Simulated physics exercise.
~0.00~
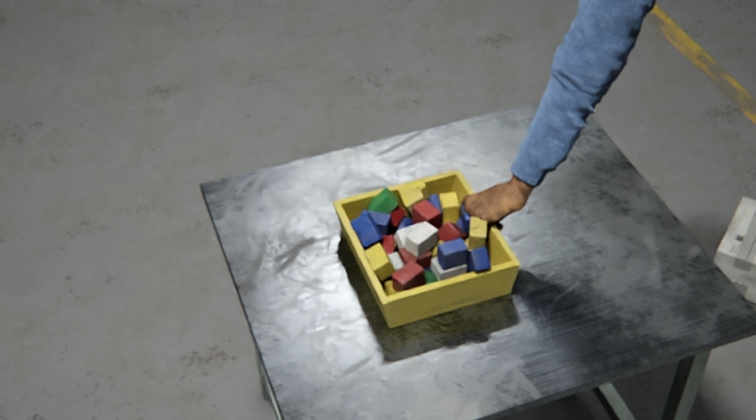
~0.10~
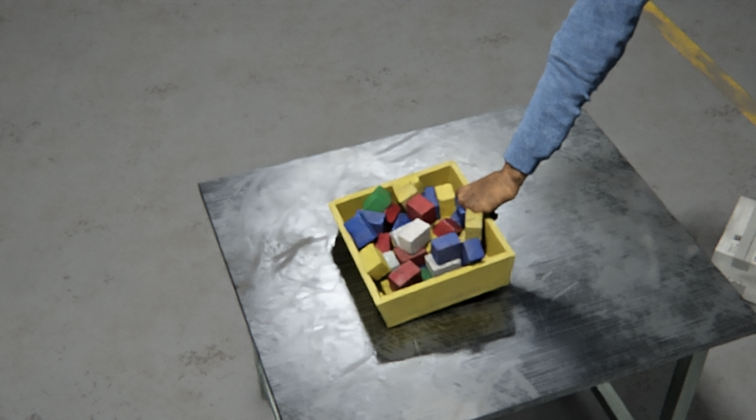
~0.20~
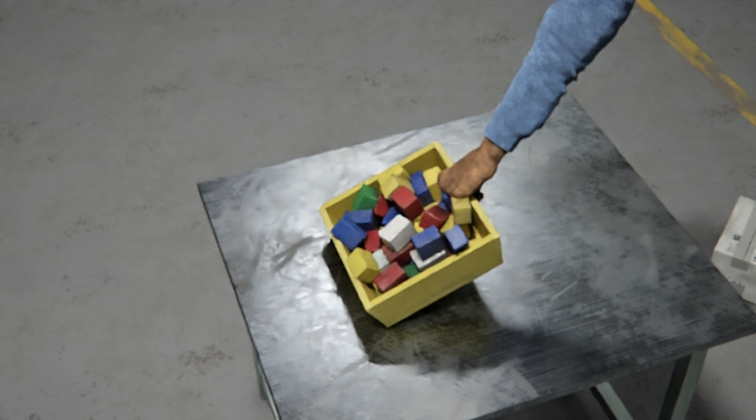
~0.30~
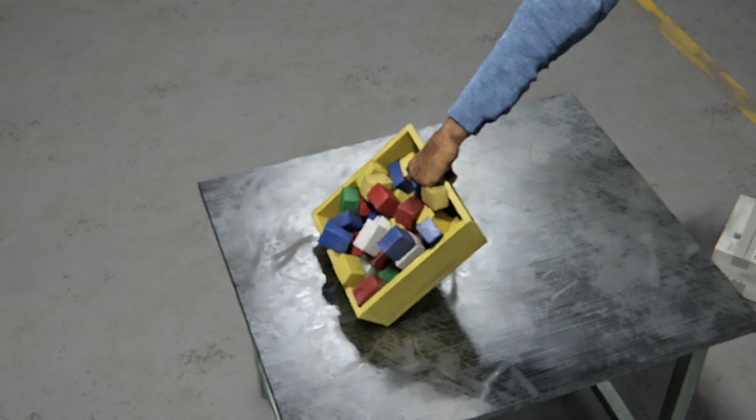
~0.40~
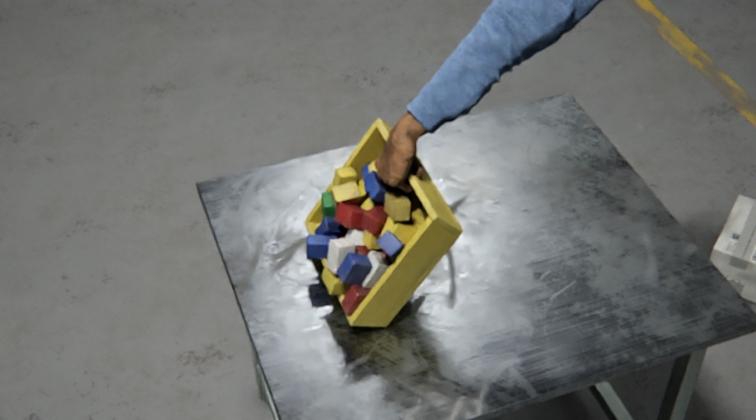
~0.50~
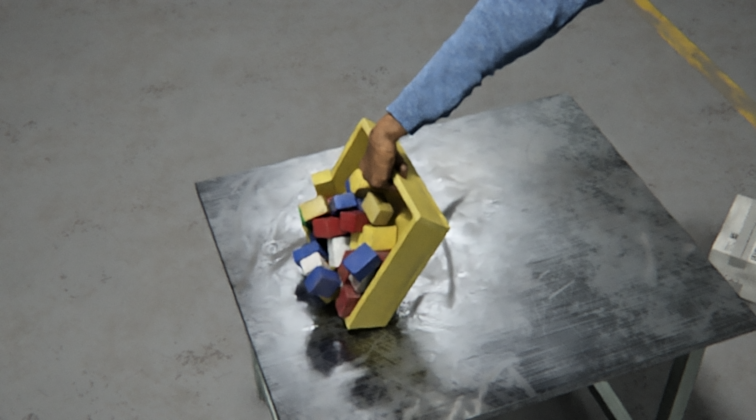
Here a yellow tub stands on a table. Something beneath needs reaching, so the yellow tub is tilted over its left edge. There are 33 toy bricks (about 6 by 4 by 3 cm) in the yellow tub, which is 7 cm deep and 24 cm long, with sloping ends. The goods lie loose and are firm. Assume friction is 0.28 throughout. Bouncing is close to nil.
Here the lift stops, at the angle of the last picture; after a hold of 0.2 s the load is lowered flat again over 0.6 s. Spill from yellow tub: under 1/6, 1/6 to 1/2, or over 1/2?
Fraction out: One-sixth to one-half.
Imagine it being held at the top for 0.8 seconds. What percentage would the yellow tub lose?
The yellow tub would shed 30 percent of its load.
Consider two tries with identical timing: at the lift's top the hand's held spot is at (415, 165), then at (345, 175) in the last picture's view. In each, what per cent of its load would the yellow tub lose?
The yellow tub would lose 20 per cent in the first try and 70 per cent in the second.
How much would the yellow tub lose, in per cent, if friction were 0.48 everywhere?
Then the yellow tub sheds 30 per cent of its load.
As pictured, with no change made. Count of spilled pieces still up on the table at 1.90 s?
I'd put it at close to 8.
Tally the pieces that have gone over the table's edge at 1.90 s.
Estimate - about 1 in total.
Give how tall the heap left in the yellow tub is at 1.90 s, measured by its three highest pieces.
Around 9 centimetres.
After 0.72 s, tilt 60°; the yellow tub is down by 8 of 33.
After 1.01 s, tilt 29°; the yellow tub is down by 10 of 33.
After 1.40 s, tilt 0°; the yellow tub is down by 10 of 33.
Outcome (at 1.90 s), the yellow tub is down by 10 of 33. Asked share, 10 of 33, 30 per cent.
